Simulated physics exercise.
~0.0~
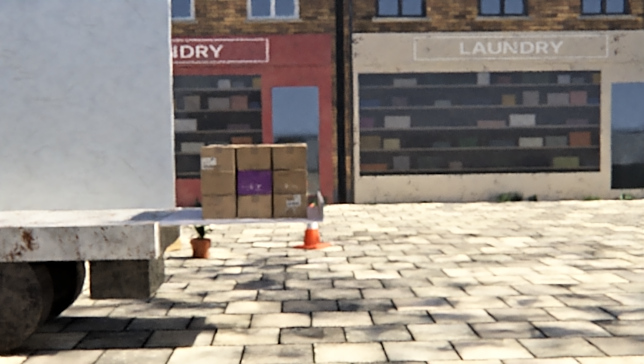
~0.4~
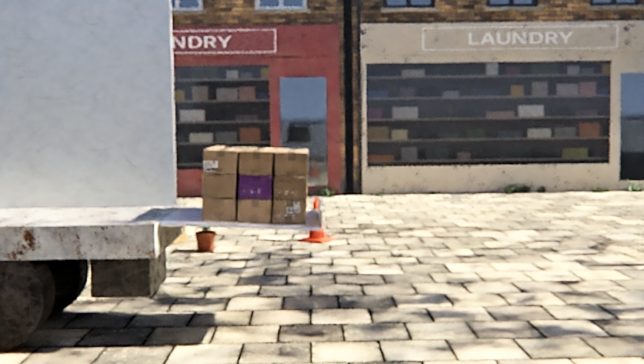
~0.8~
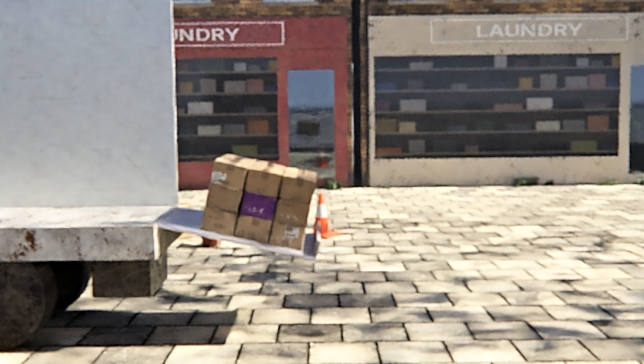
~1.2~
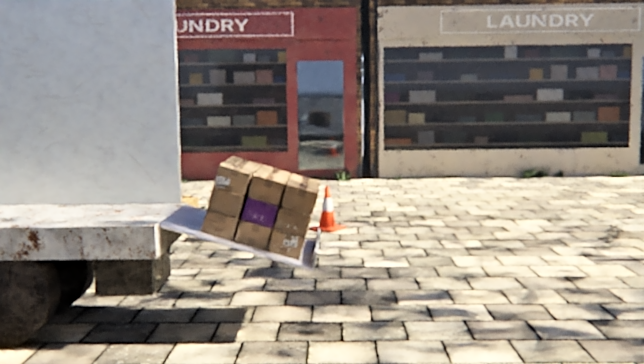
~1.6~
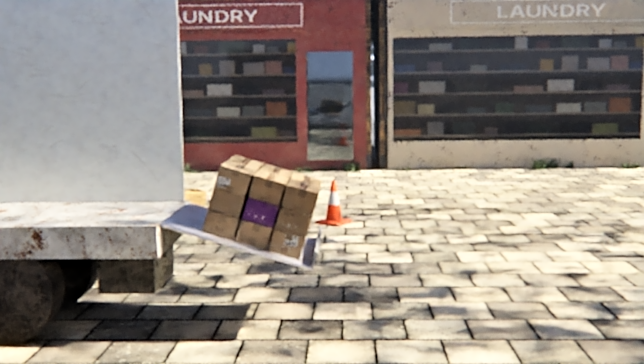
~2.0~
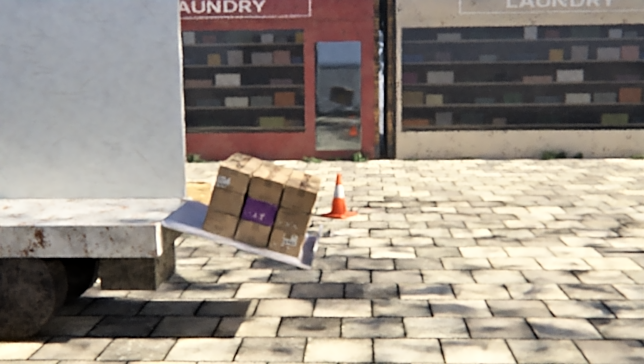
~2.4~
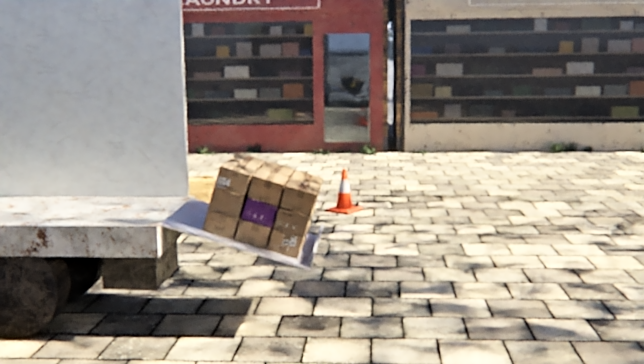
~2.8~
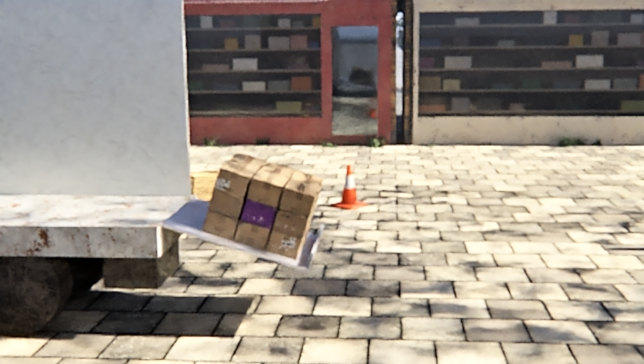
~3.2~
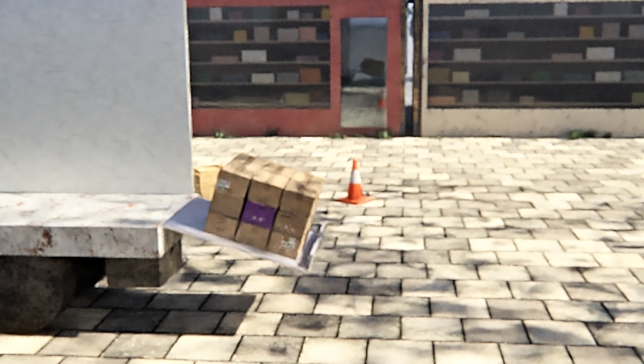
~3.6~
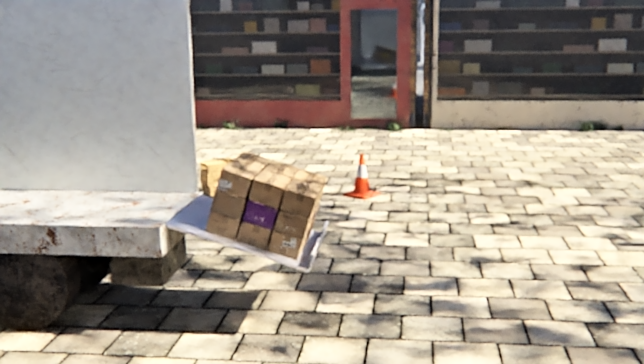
A pale lorry with a rust-marked bed fills the left side of a sunlit paved square, seen from the side, with red and cream laundry shopfronts behind. On the tail lift at its rear sits a tight block of brown cardboard parcels, one of them purple, with an orange and white cone beyond. The platform starts out level, then droops at its outer end, tipping the block to the right. The tilt soon stops, and the parcels stay packed together against the raised lip. As the view drifts slowly round, nothing falls, and the whole load ends still aboard the slanting platform.
